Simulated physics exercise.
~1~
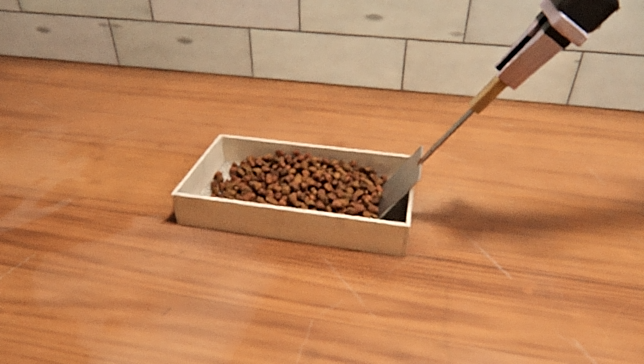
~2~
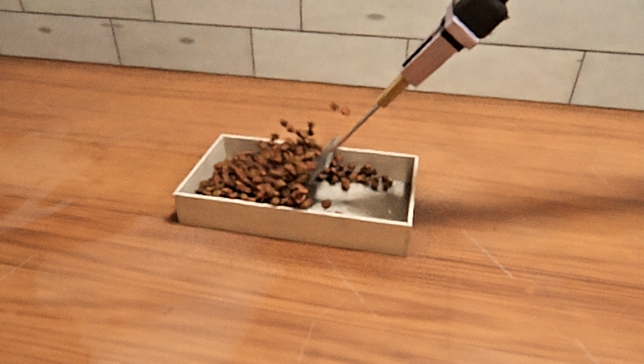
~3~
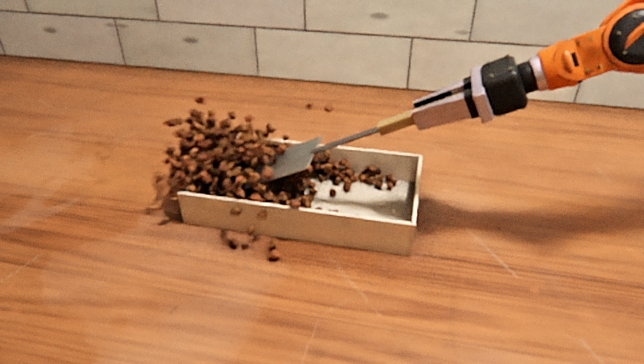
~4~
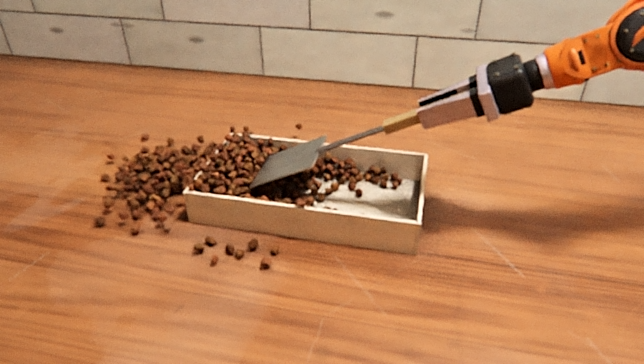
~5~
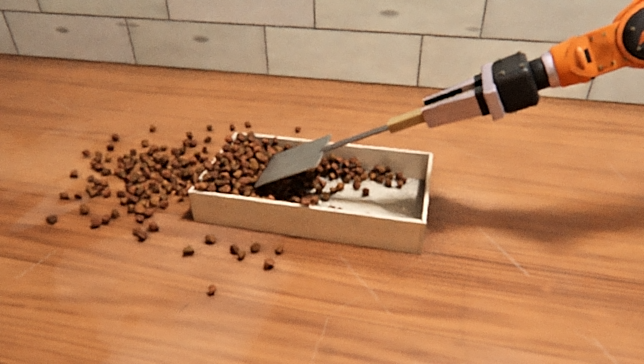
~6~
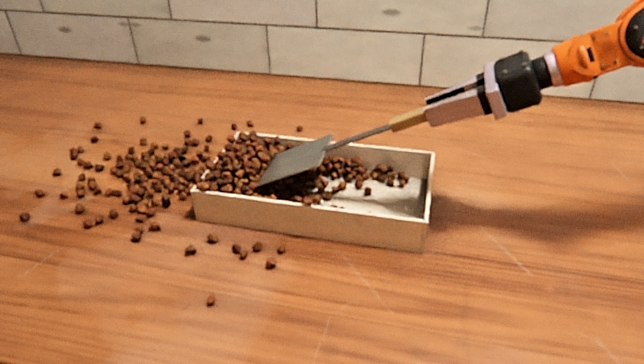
At the start, a robotic arm holds a flat metal paddle at the right end of a pale rectangular tin filled with brown pet food pellets on a wooden table. The paddle sweeps left through the tin, bunching the pellets into a steep heap and tossing a few upward. The blade then tilts flatter and rises slightly as a mass of pellets surges over the left end and spills past the near side. The paddle stops while loose pellets scatter and roll across the wood. Finally, many lie spread on the table, though most remain in the tin.
